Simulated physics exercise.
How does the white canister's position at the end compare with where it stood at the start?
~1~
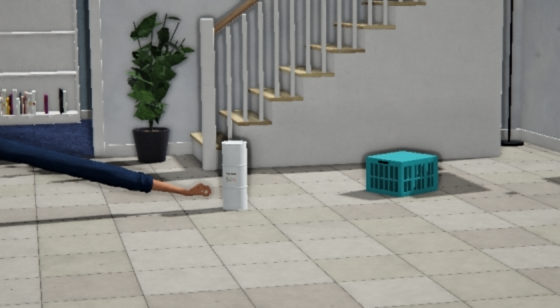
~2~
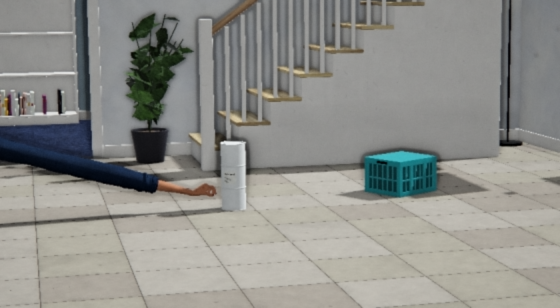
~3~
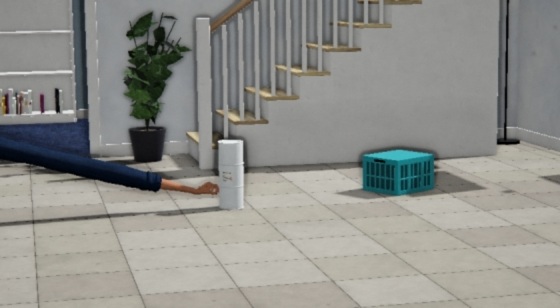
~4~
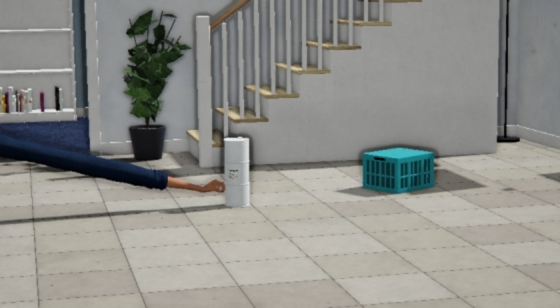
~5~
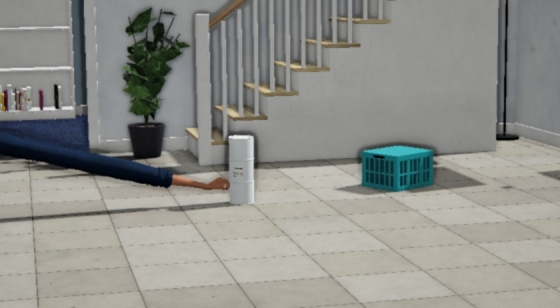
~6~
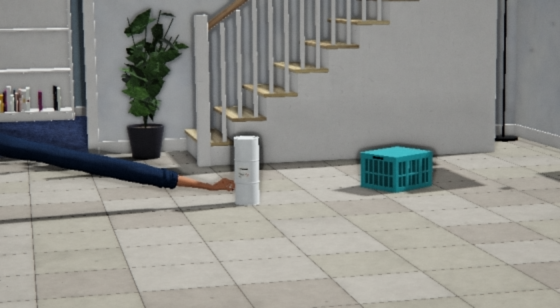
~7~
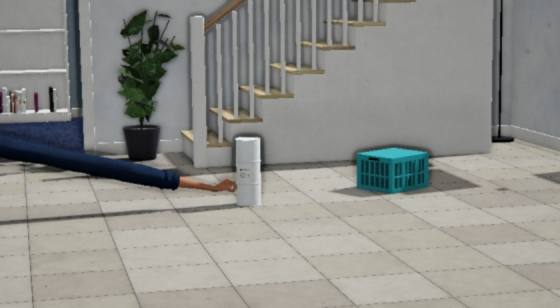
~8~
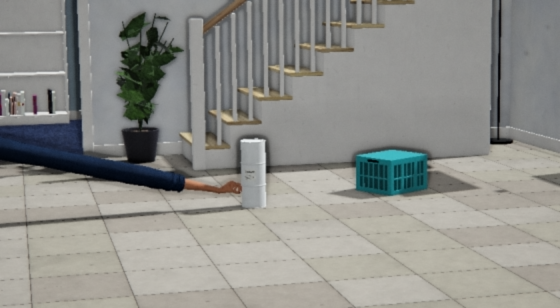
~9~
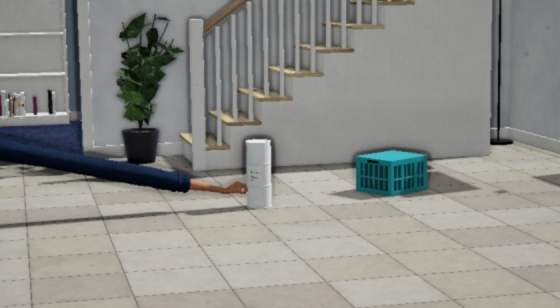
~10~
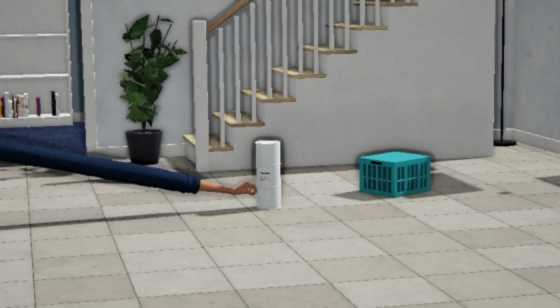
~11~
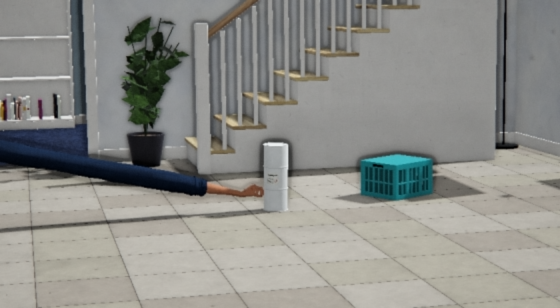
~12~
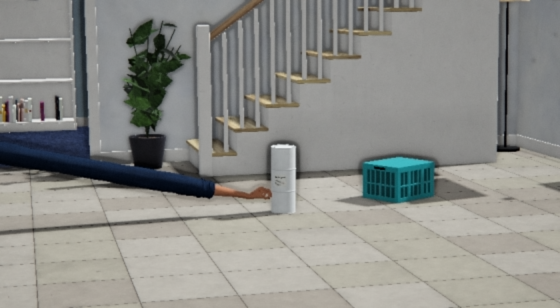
At the end the white canister stands farther to the right than at the start, with a smaller gap between it and the turquoise crate.
In a grey-walled room with a pale tiled floor, seen from across the floor by a slightly swaying camera, a staircase with a wooden handrail rises to the right behind a potted plant. A tall white canister stands upright near the middle, and a turquoise crate sits to its right. An arm in a dark blue sleeve reaches in from the left, its hand low beside the canister. The hand pushes the canister, which slides slowly to the right across the tiles. It ends still upright, closer to the crate, which has stayed in its place.
